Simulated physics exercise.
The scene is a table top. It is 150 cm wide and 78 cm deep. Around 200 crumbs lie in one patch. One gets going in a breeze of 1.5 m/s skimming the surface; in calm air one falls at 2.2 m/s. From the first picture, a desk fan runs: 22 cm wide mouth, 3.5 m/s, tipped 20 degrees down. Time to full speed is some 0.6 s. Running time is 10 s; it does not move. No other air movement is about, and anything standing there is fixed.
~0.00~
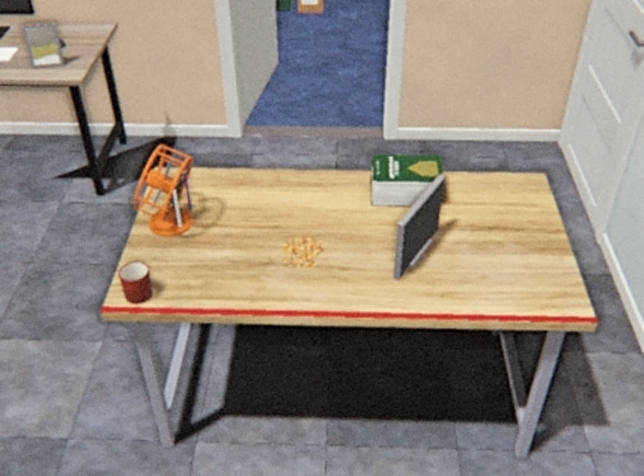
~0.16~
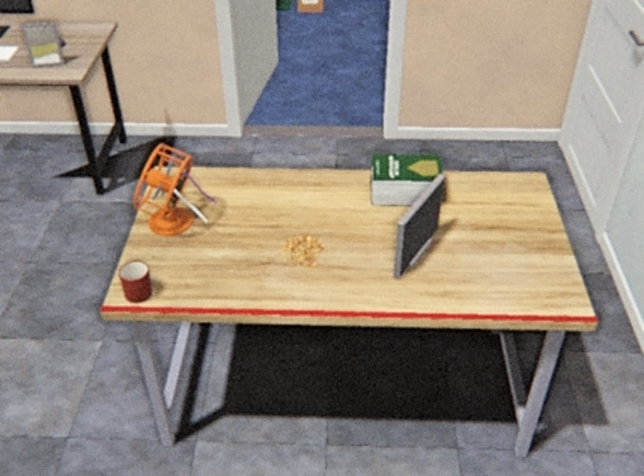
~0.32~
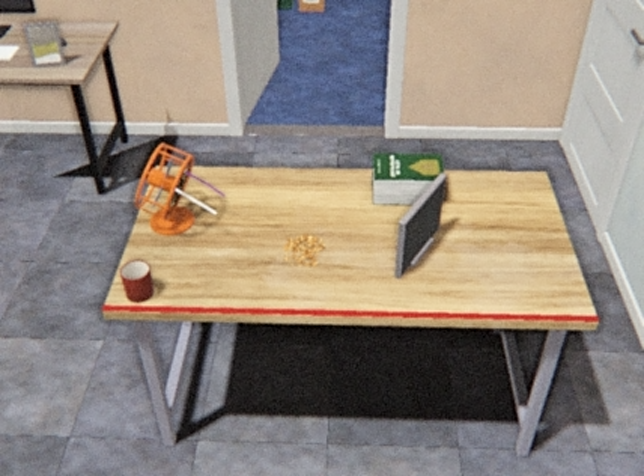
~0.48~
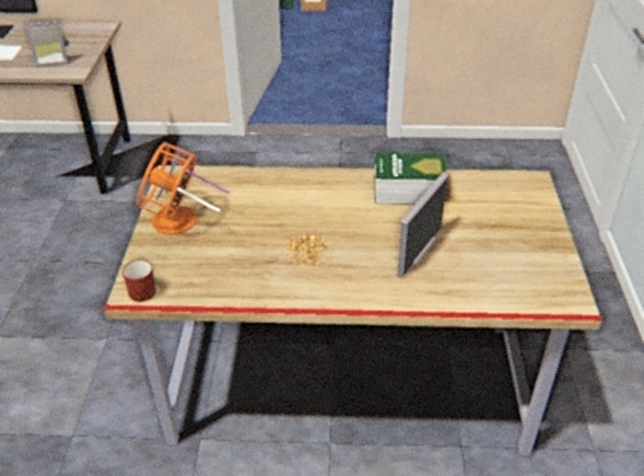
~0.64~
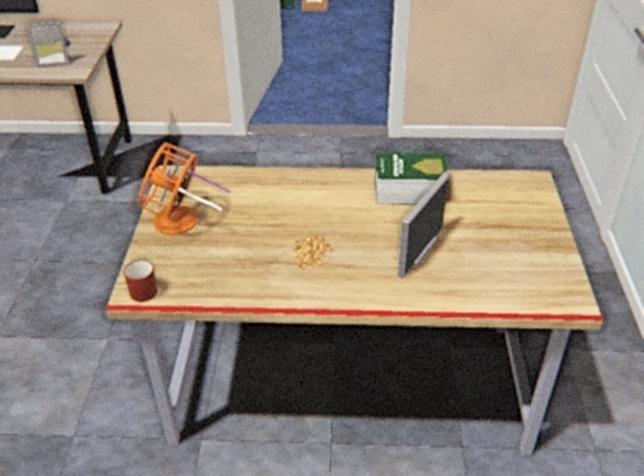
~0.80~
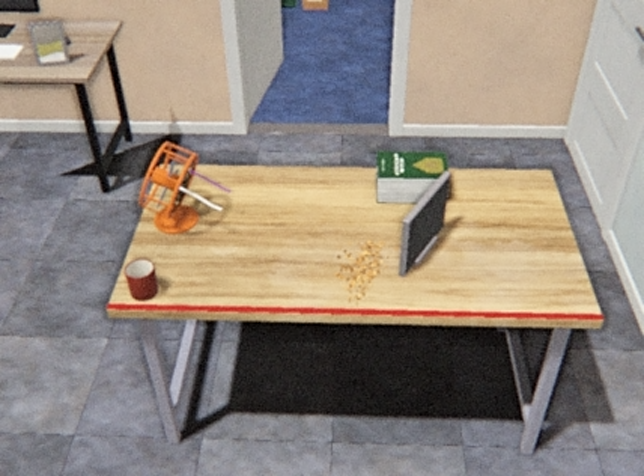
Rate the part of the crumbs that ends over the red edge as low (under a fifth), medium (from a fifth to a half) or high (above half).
High.
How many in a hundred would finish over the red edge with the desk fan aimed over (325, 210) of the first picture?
Result: Approx. 70 percent.
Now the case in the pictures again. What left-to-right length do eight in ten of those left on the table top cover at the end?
Roughly 10 cm.
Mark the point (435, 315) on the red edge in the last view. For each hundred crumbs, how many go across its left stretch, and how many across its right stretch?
My take is close to 70 percent on the left side and near 4 percent on the right.
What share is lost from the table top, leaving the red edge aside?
I would say close to 2 %.
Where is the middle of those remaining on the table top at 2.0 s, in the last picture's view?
(415, 253), roughly.
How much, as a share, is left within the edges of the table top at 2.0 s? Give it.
Some 20 per cent.
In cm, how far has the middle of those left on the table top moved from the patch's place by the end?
That works out close to 35 centimetres.
After 2.0 s, 78 % are over the red edge; the middle of those still in play is near (415, 253); 88 % have settled or left.
After 3.2 s, 78 % are over the red edge; the middle of those still in play is near (415, 253); 88 % have settled or left.
After 5.5 s, 78 % are over the red edge; the middle of those still in play is near (415, 253); 90 % have settled or left.
After 10.0 s, at the end, 78 % are over the red edge; the middle of those still in play is near (415, 253).
